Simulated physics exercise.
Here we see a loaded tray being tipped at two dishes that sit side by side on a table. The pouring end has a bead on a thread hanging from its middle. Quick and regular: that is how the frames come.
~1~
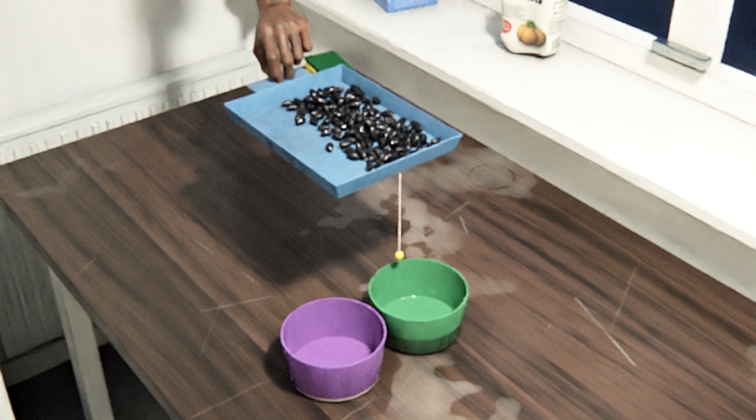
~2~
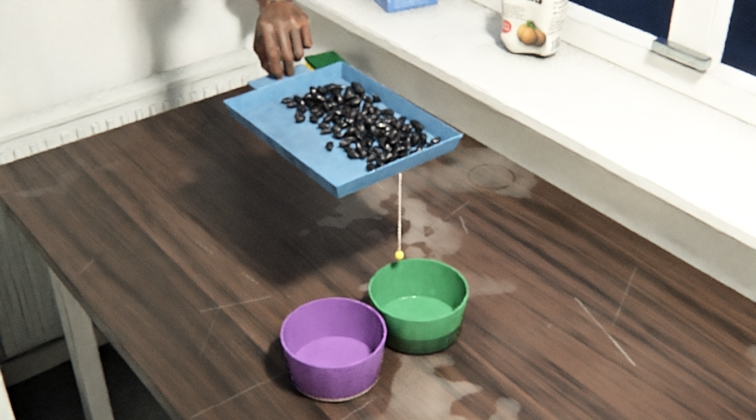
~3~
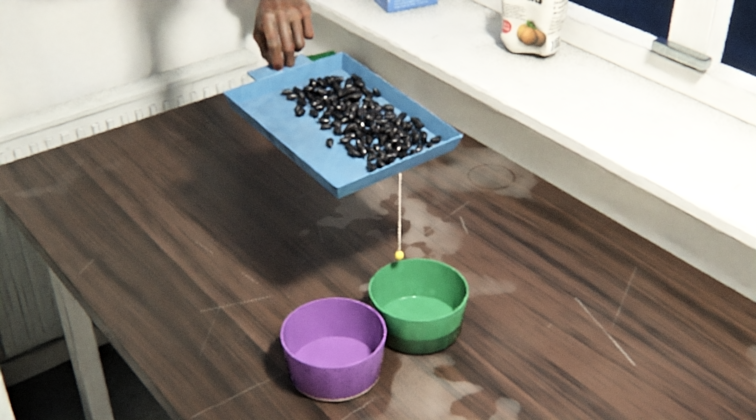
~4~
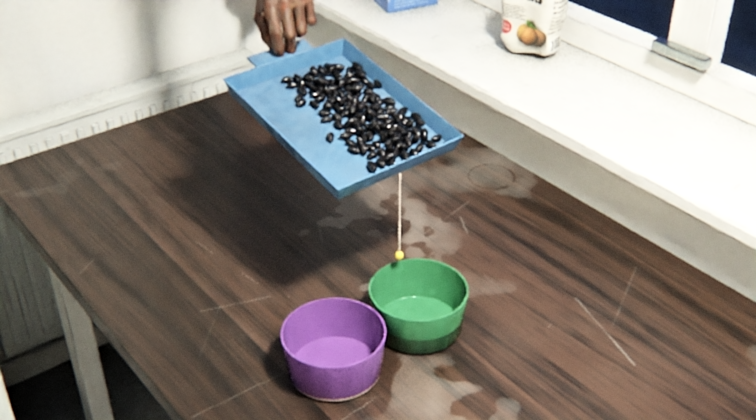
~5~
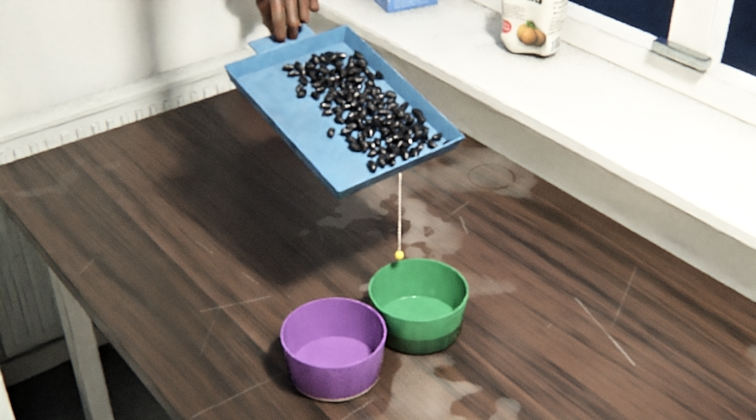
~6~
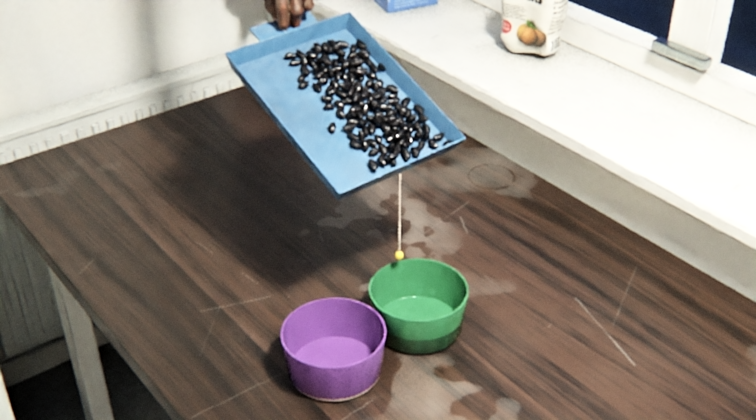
Hand tilting a blue tray of black beans more and more steeply above purple and green bowls on a wooden table.
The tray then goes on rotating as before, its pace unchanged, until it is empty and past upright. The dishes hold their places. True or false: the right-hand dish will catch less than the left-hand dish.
False, the right-hand dish catches more.
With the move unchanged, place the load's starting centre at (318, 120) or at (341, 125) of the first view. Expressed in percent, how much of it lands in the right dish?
Near 60 % and 50 %.
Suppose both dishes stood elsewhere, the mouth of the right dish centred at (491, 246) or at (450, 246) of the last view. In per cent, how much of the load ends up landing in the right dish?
Roughly 10 % and 0 %.
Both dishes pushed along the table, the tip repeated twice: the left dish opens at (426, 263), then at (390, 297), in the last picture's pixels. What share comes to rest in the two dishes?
In order, about 20 and 80 in a hundred.
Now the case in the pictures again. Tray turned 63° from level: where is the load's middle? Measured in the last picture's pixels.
I'd put it at about (398, 136).
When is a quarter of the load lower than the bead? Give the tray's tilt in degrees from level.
Approx. reading: About 100°.
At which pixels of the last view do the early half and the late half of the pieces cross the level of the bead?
Close to (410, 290), then close to (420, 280).
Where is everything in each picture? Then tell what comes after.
In the first frame, corners of the pouring end (337, 182) and (455, 134), level; middle of the load (360, 119), black beans; left dish (365, 375); right dish (450, 329); bead on its thread (399, 255).
In the second frame, corners of the pouring end (338, 182) and (455, 134), level; middle of the load (361, 118).
In the third frame, corners of the pouring end (338, 183) and (456, 134), tipped barely, level across its low end; middle of the load (361, 113).
In the fourth frame, corners of the pouring end (339, 184) and (457, 135), tipped a little, level across its low end; middle of the load (362, 106).
In the fifth frame, corners of the pouring end (340, 186) and (458, 135), tipped clearly, level across its low end; middle of the load (363, 100).
In the sixth frame, corners of the pouring end (341, 187) and (459, 136), tipped clearly, level across its low end; middle of the load (365, 94); left dish (365, 375); right dish (450, 329).
Just after the last frame, tray tipped steeply; almost all on the tray; just a few in the air.
A moment on, tray tipped past a quarter turn; roughly half on the tray; just a few in the left dish; roughly a quarter in the right dish; about a tenth outside both; roughly a third in the air.
Further on, tray tipped past a quarter turn; roughly a quarter in the left dish; roughly two thirds in the right dish; roughly a quarter outside both; just a few in the air.
When it is over, tray tipped past a quarter turn; roughly a quarter in the left dish; roughly two thirds in the right dish; roughly a quarter outside both.
